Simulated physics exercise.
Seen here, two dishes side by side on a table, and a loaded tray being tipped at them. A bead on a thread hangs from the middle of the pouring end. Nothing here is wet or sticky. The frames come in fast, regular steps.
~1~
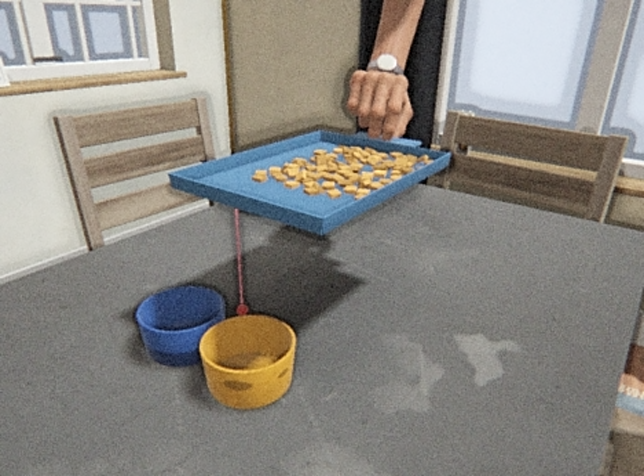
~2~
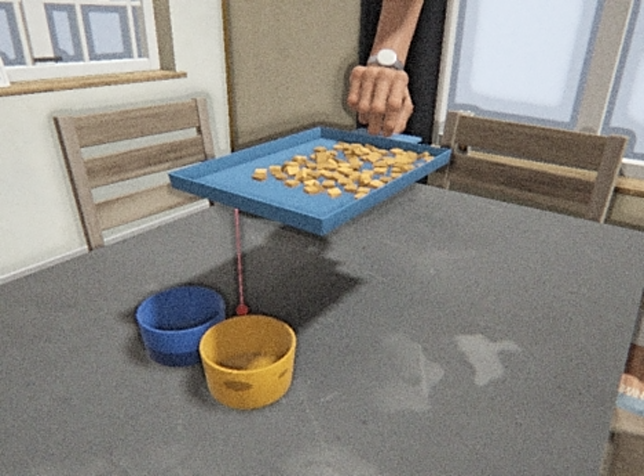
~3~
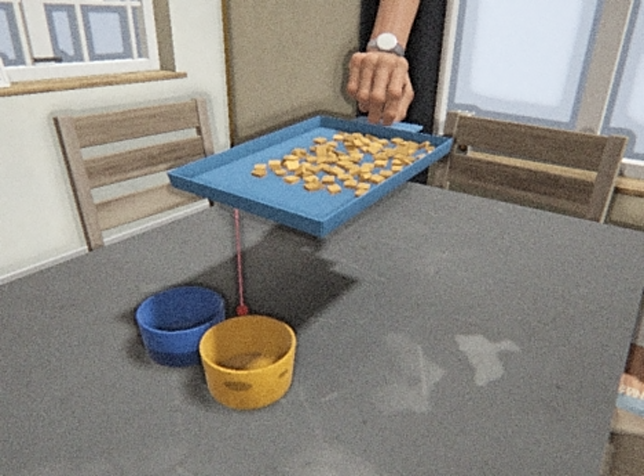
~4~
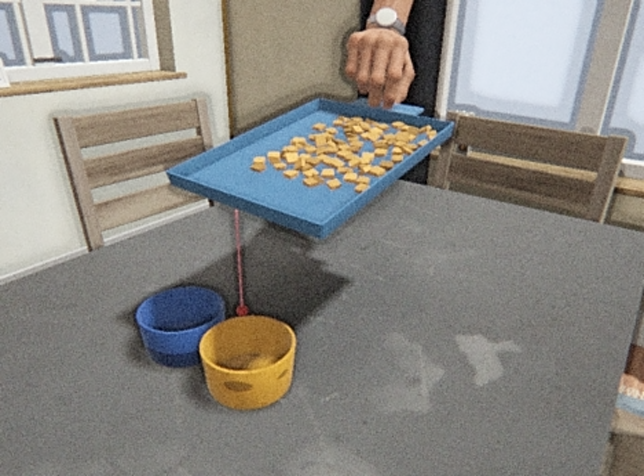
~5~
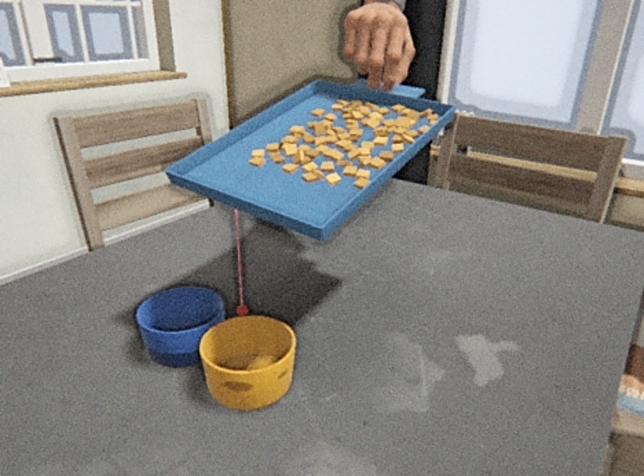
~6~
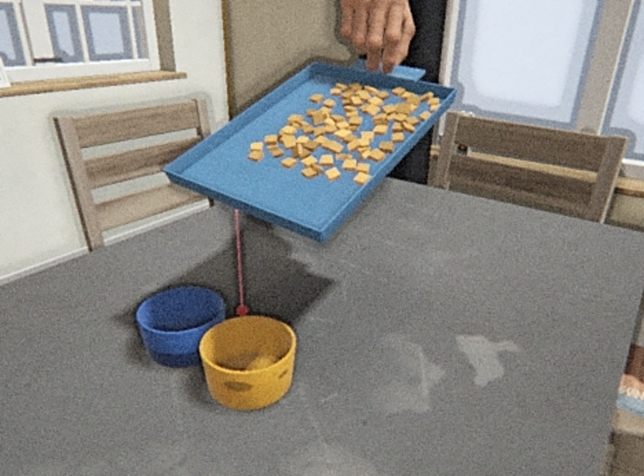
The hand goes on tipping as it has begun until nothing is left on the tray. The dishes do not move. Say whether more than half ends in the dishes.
The two hold only the smaller part of the load.
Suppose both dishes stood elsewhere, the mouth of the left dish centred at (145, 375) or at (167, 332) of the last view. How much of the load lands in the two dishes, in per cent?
First some 10, then 60 per cent.
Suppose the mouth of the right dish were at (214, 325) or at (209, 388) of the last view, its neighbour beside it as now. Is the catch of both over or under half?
At the first place not half, at the second below a half.
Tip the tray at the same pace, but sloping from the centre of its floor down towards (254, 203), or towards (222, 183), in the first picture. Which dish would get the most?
At the first place the dish on the right, at the second the left one.
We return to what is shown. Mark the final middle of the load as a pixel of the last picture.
At about (258, 415).
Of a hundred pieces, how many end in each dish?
About: Left dish 0, right dish 40 per cent.
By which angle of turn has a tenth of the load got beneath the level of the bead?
Roughly 75°.
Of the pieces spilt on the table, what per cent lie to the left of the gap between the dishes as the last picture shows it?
Some 20 per cent.
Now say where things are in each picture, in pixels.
The first frame shows corners of the pouring end at (171, 173) and (322, 217), level; middle of the load at (344, 169), cereal squares; left dish at (149, 343); right dish at (215, 382); bead on its thread at (242, 310).
The second frame shows corners of the pouring end at (171, 173) and (322, 217), level; middle of the load at (344, 167).
The third frame shows corners of the pouring end at (170, 172) and (322, 220), tipped barely, lowest at the right corner; middle of the load at (344, 159).
The fourth frame shows corners of the pouring end at (169, 171) and (321, 223), tipped a little, lowest at the right corner; middle of the load at (344, 149).
The fifth frame shows corners of the pouring end at (167, 170) and (321, 226), tipped clearly, lowest at the right corner; middle of the load at (344, 137).
The sixth frame shows corners of the pouring end at (166, 169) and (320, 229), tipped clearly, lowest at the right corner; middle of the load at (343, 126); left dish at (149, 344); right dish at (215, 383).
Soon after the last picture, tray tipped steeply; nearly all on the tray; a small part in the air.
A little later, tray tipped right over; about a third on the tray; a small part in the right dish; about half outside both; a stray few in the air.
Later still, tray tipped past a quarter turn; about a third in the right dish; about two thirds outside both.
At rest, tray tipped past a quarter turn; about a third in the right dish; none in the left dish; about two thirds outside both.
